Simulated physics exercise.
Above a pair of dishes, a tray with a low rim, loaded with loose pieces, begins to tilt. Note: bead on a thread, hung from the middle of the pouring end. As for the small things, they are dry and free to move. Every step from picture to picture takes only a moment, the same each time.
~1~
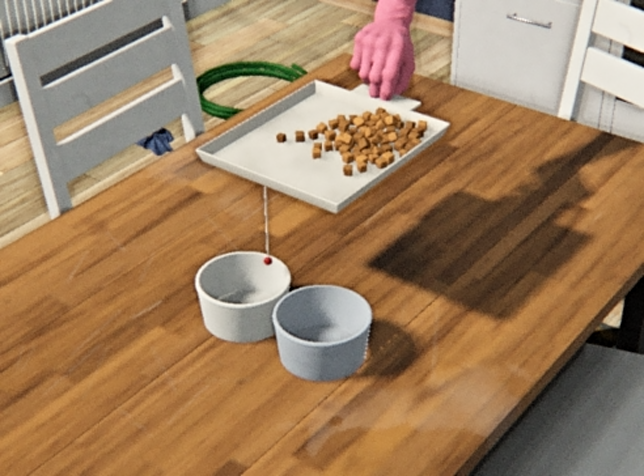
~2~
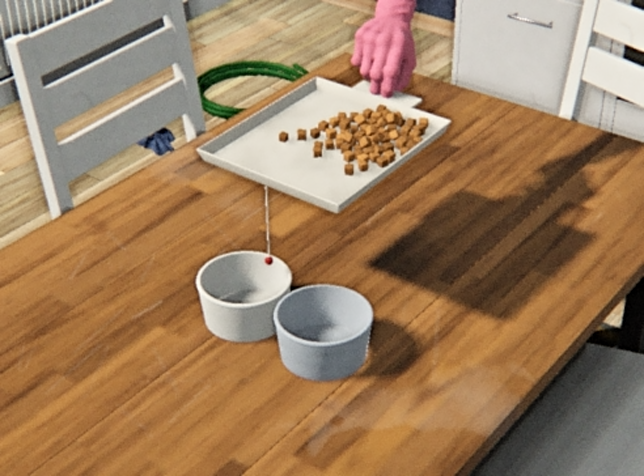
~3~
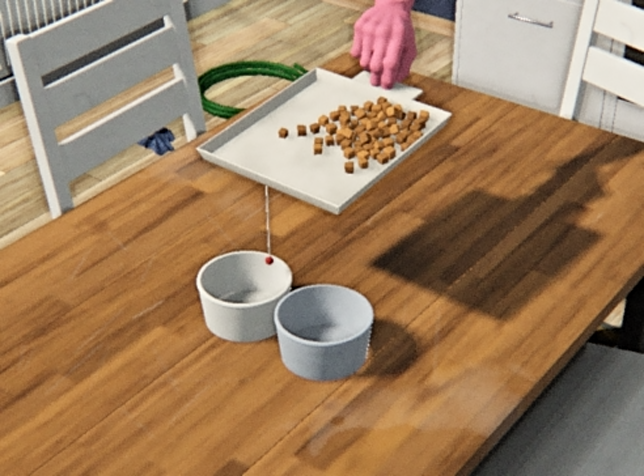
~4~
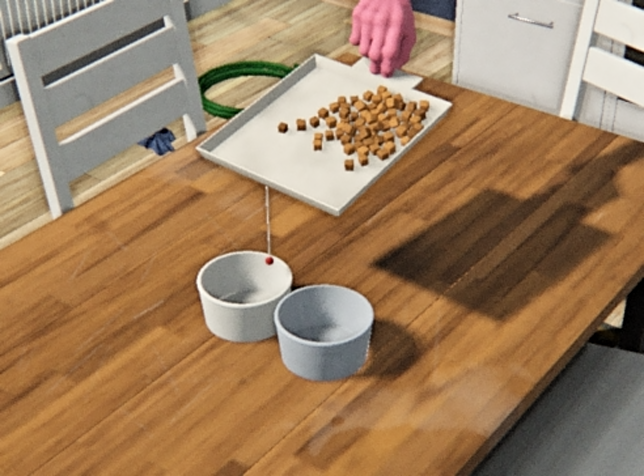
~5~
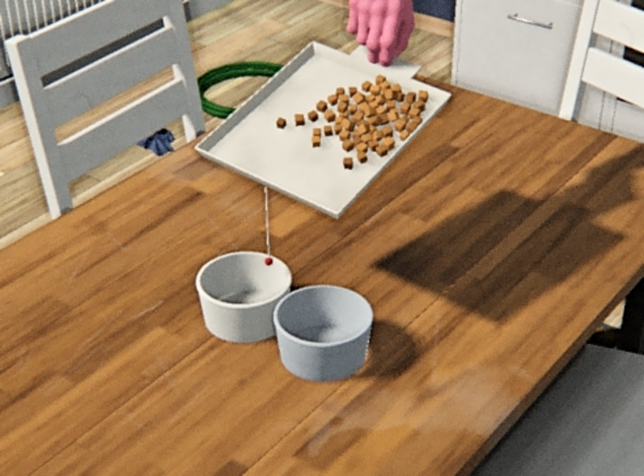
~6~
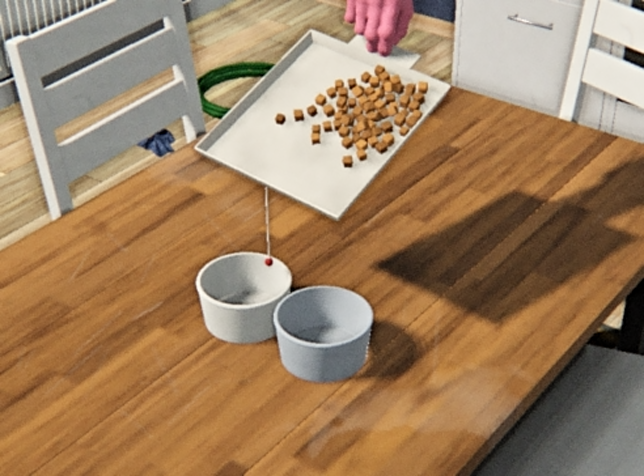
Tray of brown cubes tilting gradually as a pink-gloved hand raises its far side above two dishes on a wooden table.
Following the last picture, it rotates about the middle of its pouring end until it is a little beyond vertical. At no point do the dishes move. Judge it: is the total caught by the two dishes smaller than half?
No.
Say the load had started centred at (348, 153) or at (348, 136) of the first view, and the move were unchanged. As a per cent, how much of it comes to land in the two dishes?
It would be about 100 per cent for the first and about 90 per cent for the second.
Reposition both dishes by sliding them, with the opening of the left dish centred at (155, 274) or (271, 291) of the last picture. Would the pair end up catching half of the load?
Taking the places in turn, it's shy of half and then past half.
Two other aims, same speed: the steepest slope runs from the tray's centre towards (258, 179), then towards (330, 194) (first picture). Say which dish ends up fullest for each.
The first try: The left-hand dish. The second: Right.
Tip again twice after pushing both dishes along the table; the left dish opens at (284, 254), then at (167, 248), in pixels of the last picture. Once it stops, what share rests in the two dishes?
Close to 0 in a hundred, then close to 20 in a hundred.
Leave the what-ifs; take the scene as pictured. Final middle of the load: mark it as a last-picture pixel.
The centre ends up roughly at (315, 349).
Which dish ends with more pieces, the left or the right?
Answer: The one at right.
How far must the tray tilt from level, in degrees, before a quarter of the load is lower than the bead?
Roughly 75 degrees.
Soon, tray tipped steeply; most on the tray; a stray few in the right dish; a stray few outside both; about a quarter in the air.
A while on, tray tipped past a quarter turn; a small part on the tray; about half in the right dish; a small part in the left dish; a small part outside both; a small part in the air.
Towards the end, tray tipped past a quarter turn; about two thirds in the right dish; about a quarter in the left dish; a small part outside both.
Finally, tray tipped past a quarter turn; about two thirds in the right dish; about a quarter in the left dish; a small part outside both.
